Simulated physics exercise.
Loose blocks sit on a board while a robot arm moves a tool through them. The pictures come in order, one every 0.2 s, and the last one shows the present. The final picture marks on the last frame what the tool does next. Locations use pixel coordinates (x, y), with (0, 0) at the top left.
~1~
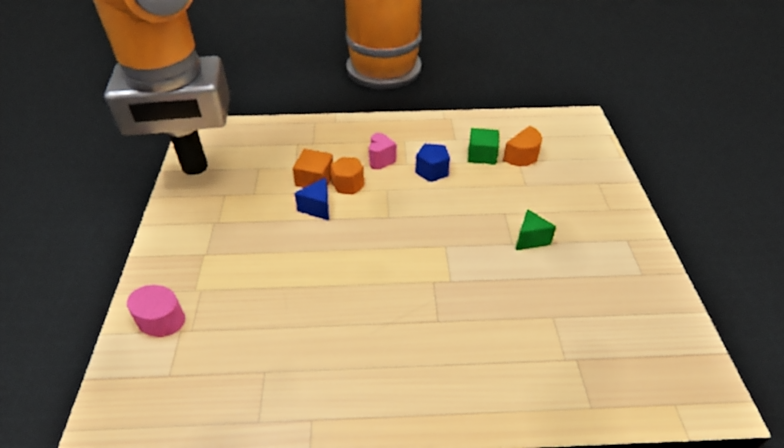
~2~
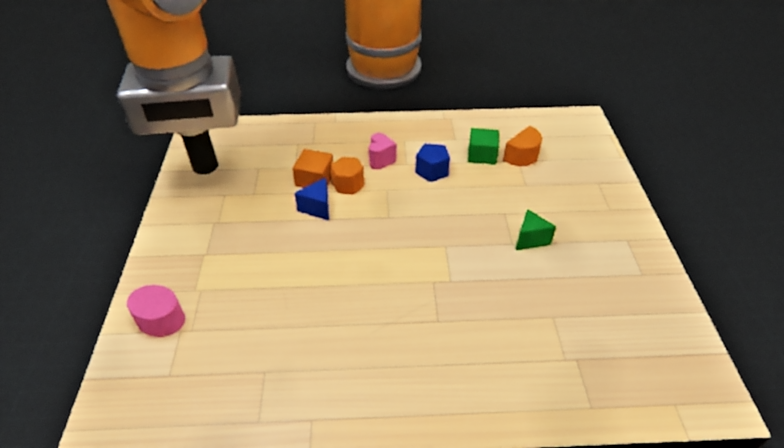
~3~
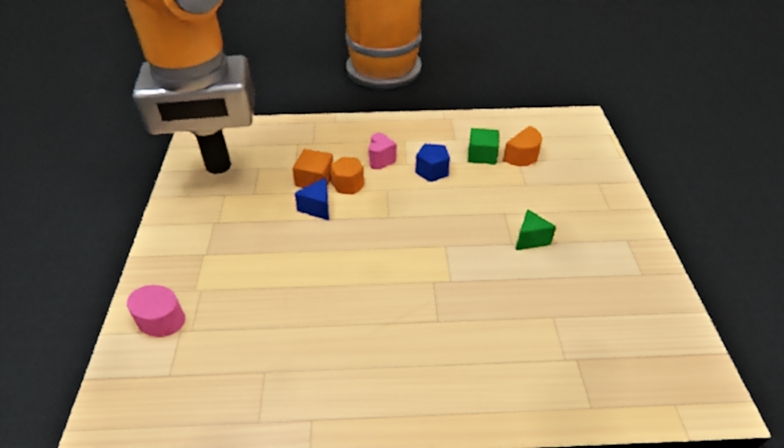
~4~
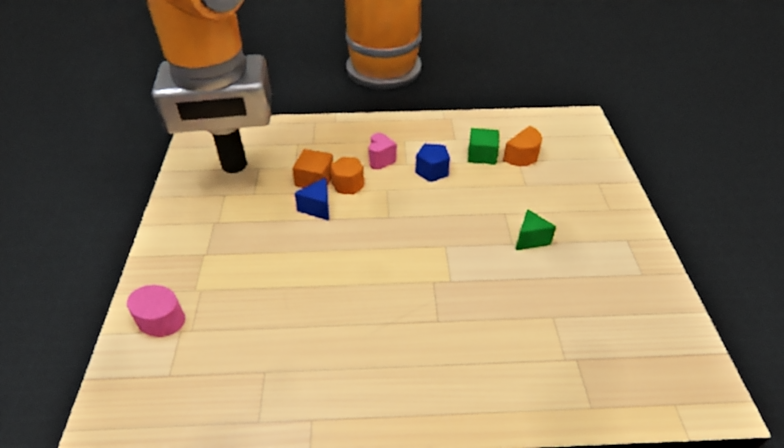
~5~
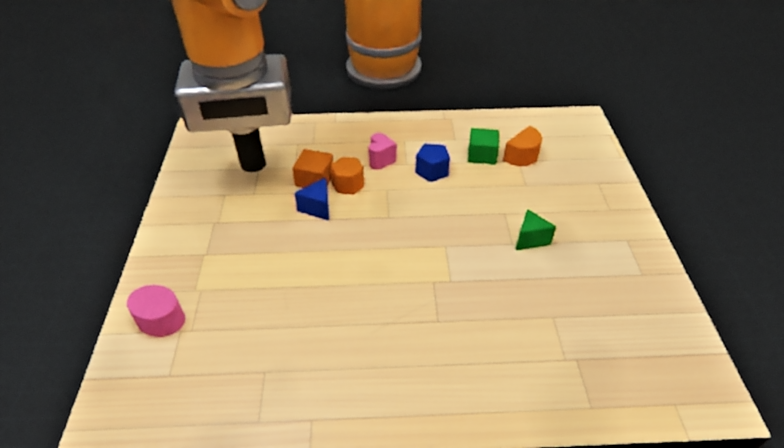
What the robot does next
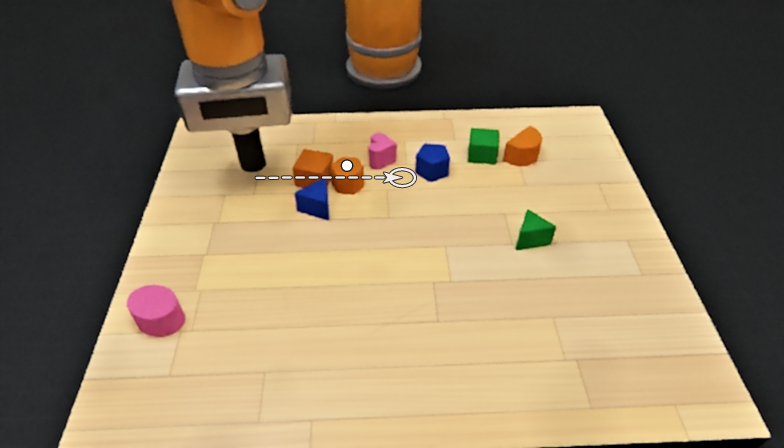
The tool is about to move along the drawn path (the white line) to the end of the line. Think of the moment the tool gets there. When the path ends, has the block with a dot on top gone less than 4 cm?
Going by the path, no.
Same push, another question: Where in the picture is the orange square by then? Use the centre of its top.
My prediction: (432, 163).
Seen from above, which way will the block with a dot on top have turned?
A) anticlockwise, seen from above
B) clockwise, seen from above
Option B.
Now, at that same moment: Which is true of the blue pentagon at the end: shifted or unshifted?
That block ends up displaced.
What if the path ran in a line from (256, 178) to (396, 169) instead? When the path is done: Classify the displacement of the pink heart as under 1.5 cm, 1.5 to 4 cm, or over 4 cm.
Covers 1.5 to 4 cm.
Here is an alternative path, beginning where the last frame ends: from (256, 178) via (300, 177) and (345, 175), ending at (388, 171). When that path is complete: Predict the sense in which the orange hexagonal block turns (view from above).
From above, it looks like the orange hexagonal block goes clockwise.
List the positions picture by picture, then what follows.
In the first frame, lower end of the tool (195, 167), tops of blocks, orange square (313, 160), orange hexagonal block (347, 166), pink heart (381, 141), blue pentagon (434, 152).
In the second frame, tool (205, 167), blocks as before.
In the third frame, tool (219, 166), blocks as before.
In the fourth frame, tool (235, 166), blocks as before.
In the fifth frame, tool (253, 165), orange square (313, 160), orange hexagonal block (347, 166), pink heart (381, 141), blue pentagon (434, 152).
The drawn path runs straight from (256, 178) to (402, 178); the dot is on the orange hexagonal block.
On the path given first. One third of the way, tool (304, 165); orange square (332, 160); orange hexagonal block (363, 167).
Two thirds of the way, tool (353, 165); orange square (382, 160); orange hexagonal block (410, 172), turned 35° clockwise; pink heart (386, 140), turned 30° anticlockwise.
At the end, tool (402, 165); orange square (432, 163), turned 15° clockwise; orange hexagonal block (456, 180), turned 50° clockwise; pink heart (389, 139), turned 45° anticlockwise; blue pentagon (456, 149), turned 20° anticlockwise.
